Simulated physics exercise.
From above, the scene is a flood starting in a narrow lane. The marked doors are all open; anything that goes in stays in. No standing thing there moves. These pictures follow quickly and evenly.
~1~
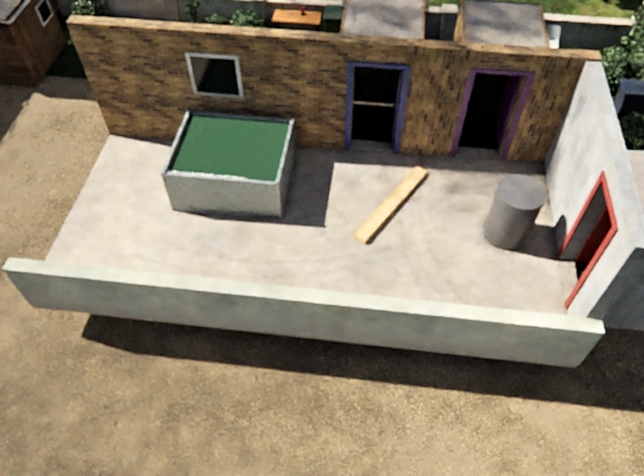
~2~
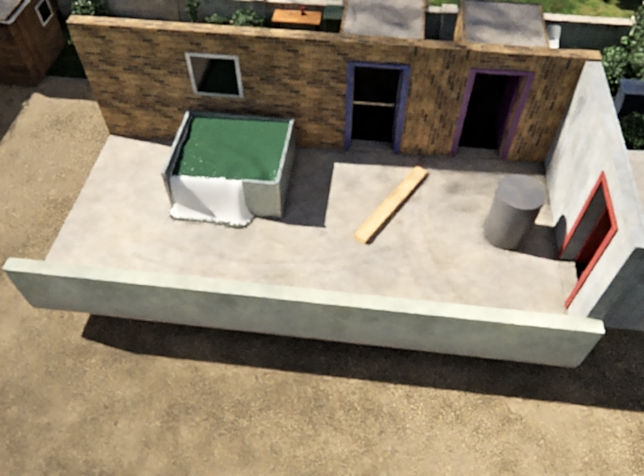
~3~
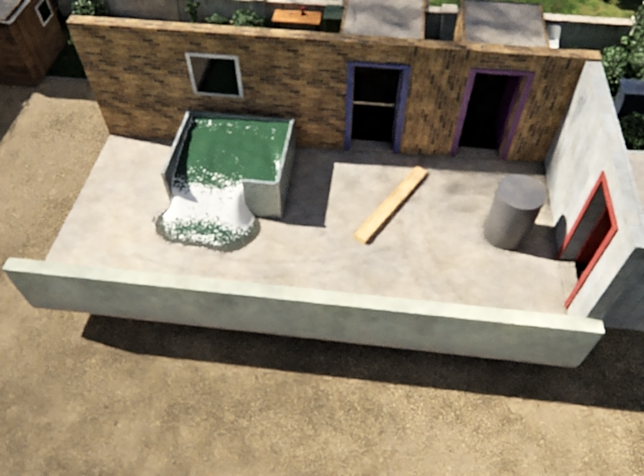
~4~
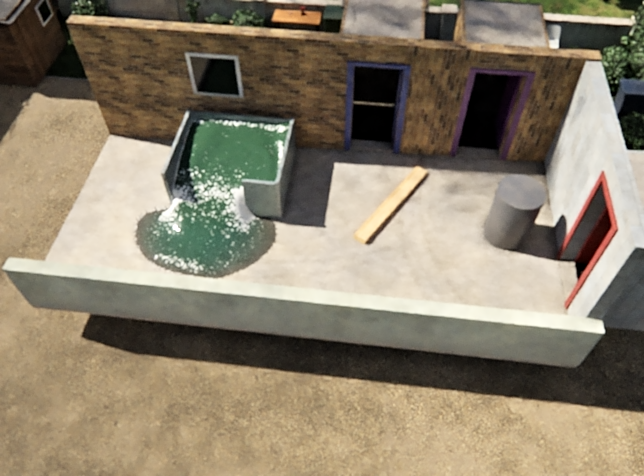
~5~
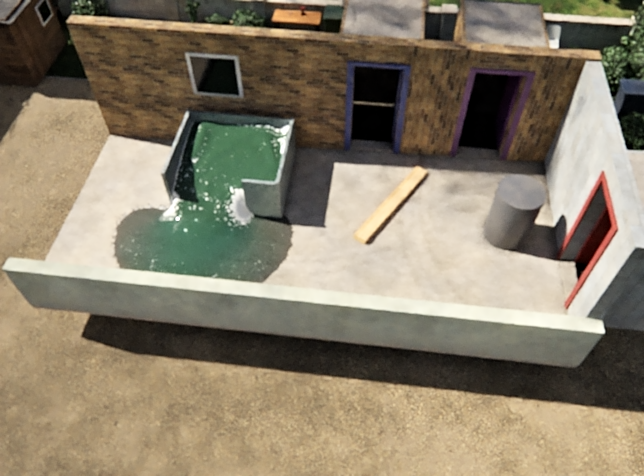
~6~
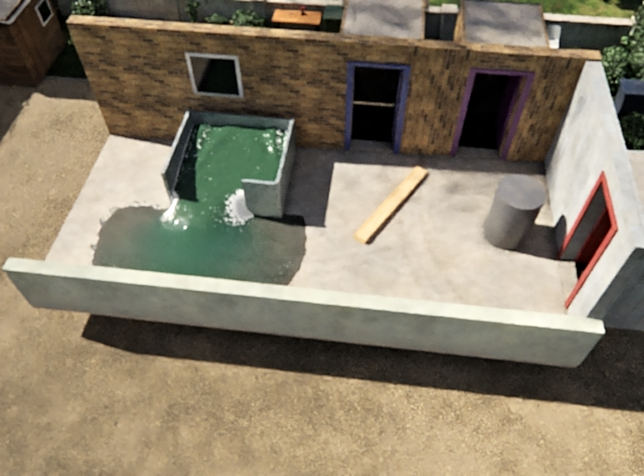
A long brick wall with a white-framed window and blue and purple doorways backs a pale walled yard, seen from above by a still camera. A square tank of green water sits at left, with a wooden plank, a grey cylinder and a red-framed doorway to the right. Water pours from the tank's front, foaming white, then spreads in a widening dark green pool across the floor.
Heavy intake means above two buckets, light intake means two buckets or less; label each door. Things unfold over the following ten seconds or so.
Labels: Red door: Heavy, purple door: Light, blue door: Light.
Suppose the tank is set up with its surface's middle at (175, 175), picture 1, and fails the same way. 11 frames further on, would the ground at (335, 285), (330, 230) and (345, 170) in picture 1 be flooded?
The three spots read swamped, swamped, left dry.
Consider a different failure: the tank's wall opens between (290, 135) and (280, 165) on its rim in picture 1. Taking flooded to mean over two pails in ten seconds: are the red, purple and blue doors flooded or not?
At the doors, red crosses the line, purple crosses the line and blue crosses the line.
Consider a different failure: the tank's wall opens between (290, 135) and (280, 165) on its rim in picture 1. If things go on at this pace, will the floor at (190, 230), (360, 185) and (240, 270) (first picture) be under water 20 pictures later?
Taking each in turn, they come out kept dry, watered, kept dry.
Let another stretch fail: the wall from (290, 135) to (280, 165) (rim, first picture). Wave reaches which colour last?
Last in line is the red door.
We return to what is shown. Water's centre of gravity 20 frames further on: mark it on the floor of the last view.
My guess is about (247, 239).
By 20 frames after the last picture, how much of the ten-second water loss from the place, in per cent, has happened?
Approximately 45 %.
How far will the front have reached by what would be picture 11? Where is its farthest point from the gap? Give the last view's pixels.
The wet point farthest out is around (360, 316).
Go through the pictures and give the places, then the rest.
The first frame shows still water in the open tank at (231, 148).
In the second frame, water pours out at (209, 201) and has run to (249, 221).
In the third frame, water pours out at (209, 201) and has run to (239, 246).
In the fourth frame, water pours out at (210, 203) and has run to (210, 276).
In the fifth frame, the front is at a hidden place, out from the gap at (210, 202).
In the sixth frame, the front is at a hidden place, out from the gap at (210, 202).
A moment on, water covers 25 % of the floor; the red door not reached, the purple door not reached, the blue door not reached.
Next, water covers 35 % of the floor; the red door not reached, the purple door not reached, the blue door not reached.
Then, water covers 65 % of the floor; the red door under two buckets in, the purple door not reached, the blue door not reached.
Later, water covers 80 % of the floor; the red door over two buckets in, the purple door under two buckets in, the blue door wet at the sill, nothing in.
In the end, water covers 75 % of the floor; the red door over two buckets in, the purple door under two buckets in, the blue door wet at the sill, nothing in.
